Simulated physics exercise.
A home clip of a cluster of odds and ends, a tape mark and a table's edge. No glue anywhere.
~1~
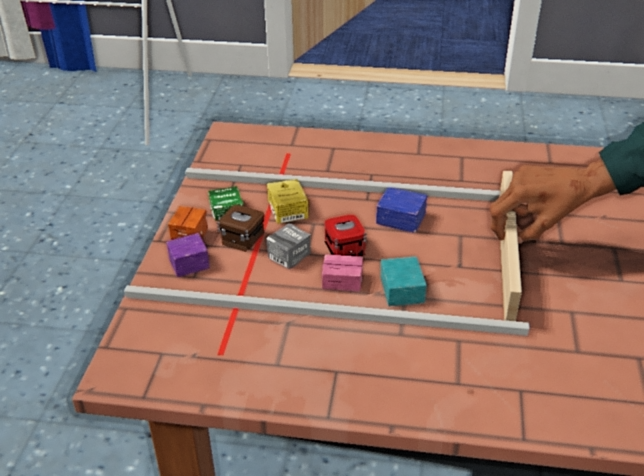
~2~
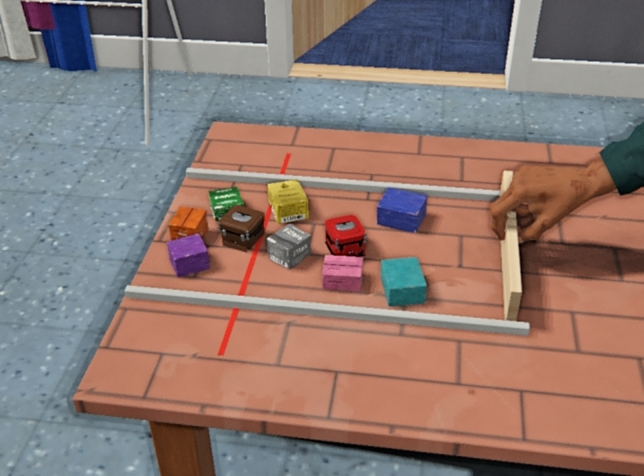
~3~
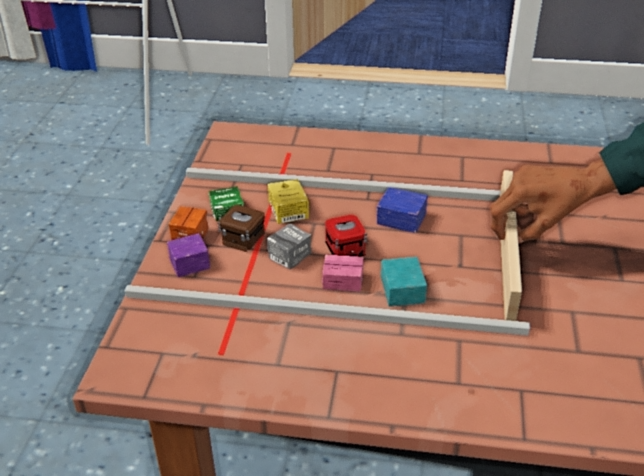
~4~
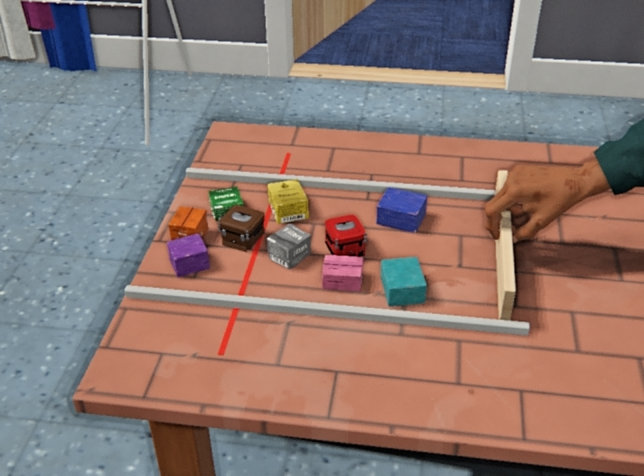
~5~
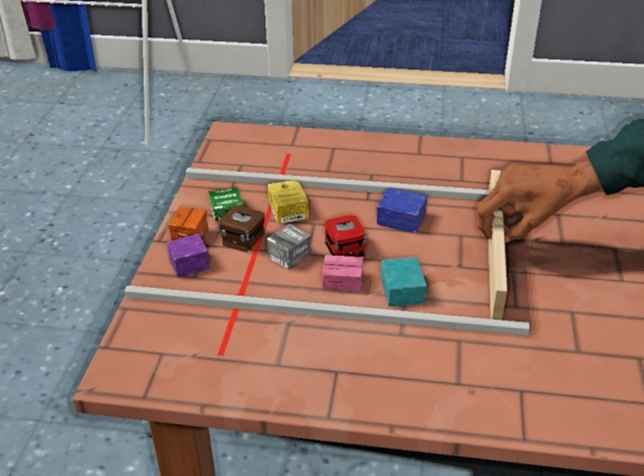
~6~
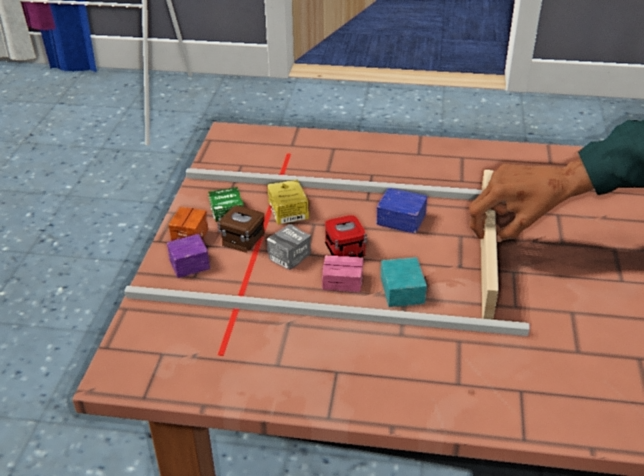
On a brick-patterned tabletop, ten small coloured boxes and cases sit scattered between two pale rails, some around a red line. A hand at the right holds an upright wooden board, still at first, then slides it slightly left towards the boxes, which stay where they are, untouched.
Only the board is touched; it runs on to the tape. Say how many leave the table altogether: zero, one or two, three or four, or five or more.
As it turns out, the number that fall off is zero.
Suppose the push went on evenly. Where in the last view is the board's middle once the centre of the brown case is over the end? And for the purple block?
Near (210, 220) and (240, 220).
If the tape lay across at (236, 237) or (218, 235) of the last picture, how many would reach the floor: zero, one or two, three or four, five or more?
For each place: Three or four; either three or four.
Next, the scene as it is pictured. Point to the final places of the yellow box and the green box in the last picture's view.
About (215, 195), and the other about (183, 201).
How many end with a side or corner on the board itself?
It touches 3.
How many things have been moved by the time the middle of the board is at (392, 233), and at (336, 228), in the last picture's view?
By then 3, and 6.
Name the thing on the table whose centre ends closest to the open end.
The green box.
Early on, none off yet; orange box at rest near (189, 227); purple block at rest near (188, 256); green box at rest near (226, 204).
A while later, none off yet; orange box at rest near (189, 227); purple block at rest near (188, 256); green box travelled a little near (216, 203).
Finally, the number that fall off is zero.
